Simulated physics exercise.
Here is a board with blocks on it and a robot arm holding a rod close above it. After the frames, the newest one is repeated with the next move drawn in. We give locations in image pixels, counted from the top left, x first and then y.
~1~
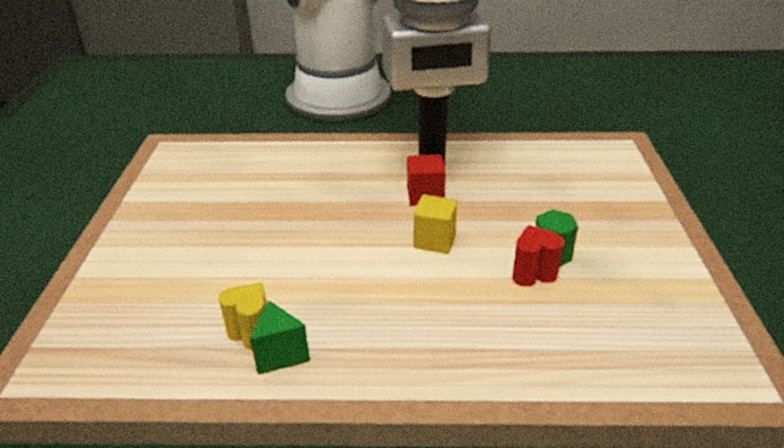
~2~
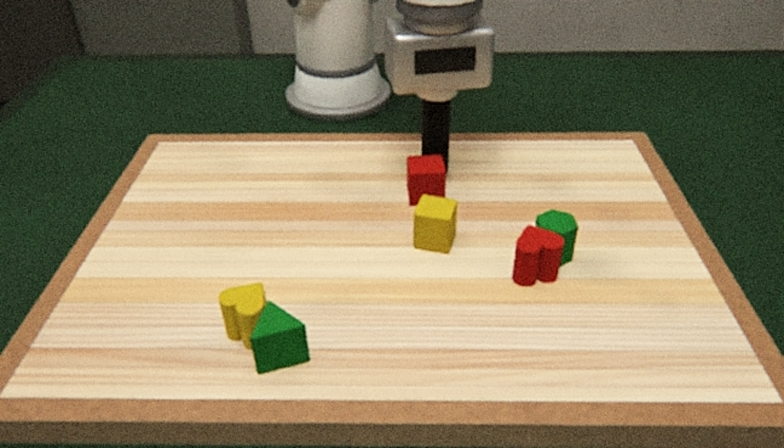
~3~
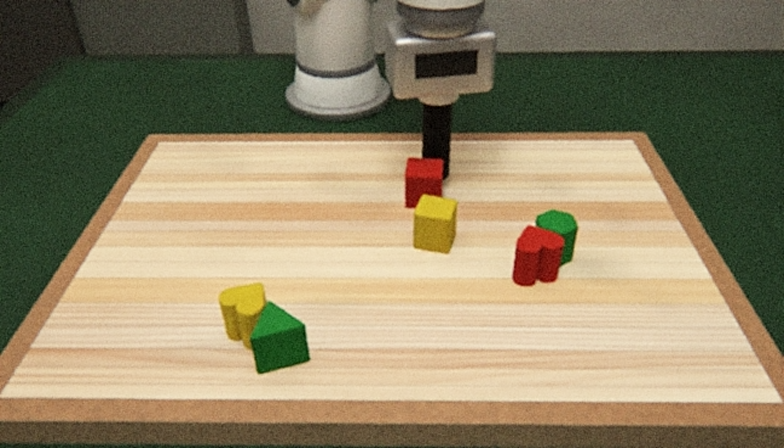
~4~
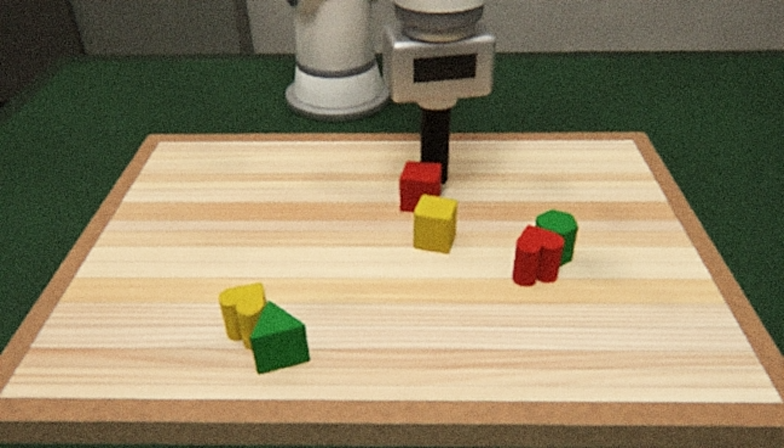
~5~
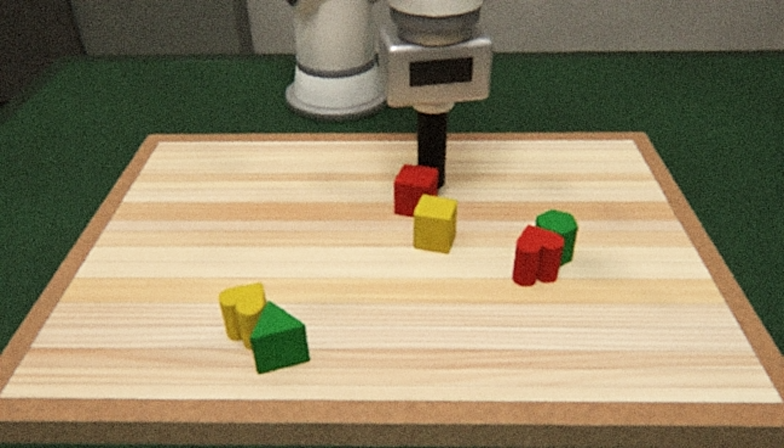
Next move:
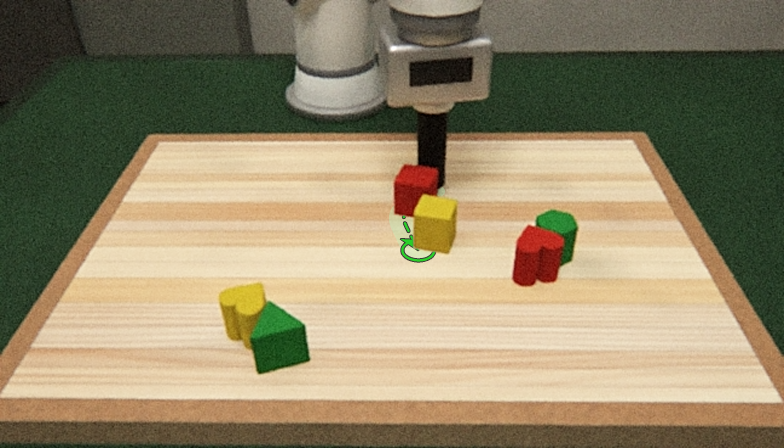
A red cube slides slightly forward and left beside a yellow cube as a robot's rod nudges it.
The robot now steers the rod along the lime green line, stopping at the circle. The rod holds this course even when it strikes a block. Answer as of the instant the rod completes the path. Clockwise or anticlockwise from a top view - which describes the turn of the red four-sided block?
Direction: Clockwise.
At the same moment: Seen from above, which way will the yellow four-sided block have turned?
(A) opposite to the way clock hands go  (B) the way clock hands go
I choose A.
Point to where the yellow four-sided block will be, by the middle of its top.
I think it will end close to (455, 216).
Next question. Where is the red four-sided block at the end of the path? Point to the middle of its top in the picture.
It sits at (377, 212).
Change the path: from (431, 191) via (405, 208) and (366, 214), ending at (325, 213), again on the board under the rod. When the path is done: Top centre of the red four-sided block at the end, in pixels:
The middle of its upper face will lie at (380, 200).
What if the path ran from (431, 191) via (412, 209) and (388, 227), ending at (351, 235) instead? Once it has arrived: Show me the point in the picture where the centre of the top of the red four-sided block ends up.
In the picture, it is at (344, 222).
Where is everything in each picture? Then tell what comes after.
The first picture shows tip of the rod (432, 166), middles of tops, red four-sided block (426, 163), yellow four-sided block (436, 206).
The second picture shows rod (435, 170), nothing pushed.
The third picture shows rod (436, 174), red four-sided block (424, 167).
The fourth picture shows rod (434, 179), red four-sided block (421, 170).
The fifth picture shows rod (431, 183), red four-sided block (416, 174), yellow four-sided block (436, 206).
The line goes from (431, 191) over (409, 207) and (407, 228) to (418, 250).
What follows on the original path. One third of the way, rod (408, 199); red four-sided block (393, 191).
Two thirds of the way, rod (407, 219); red four-sided block (380, 208), turned 35° clockwise.
At the end, rod (418, 242); red four-sided block (377, 212), turned 55° clockwise; yellow four-sided block (455, 216), turned 20° anticlockwise.
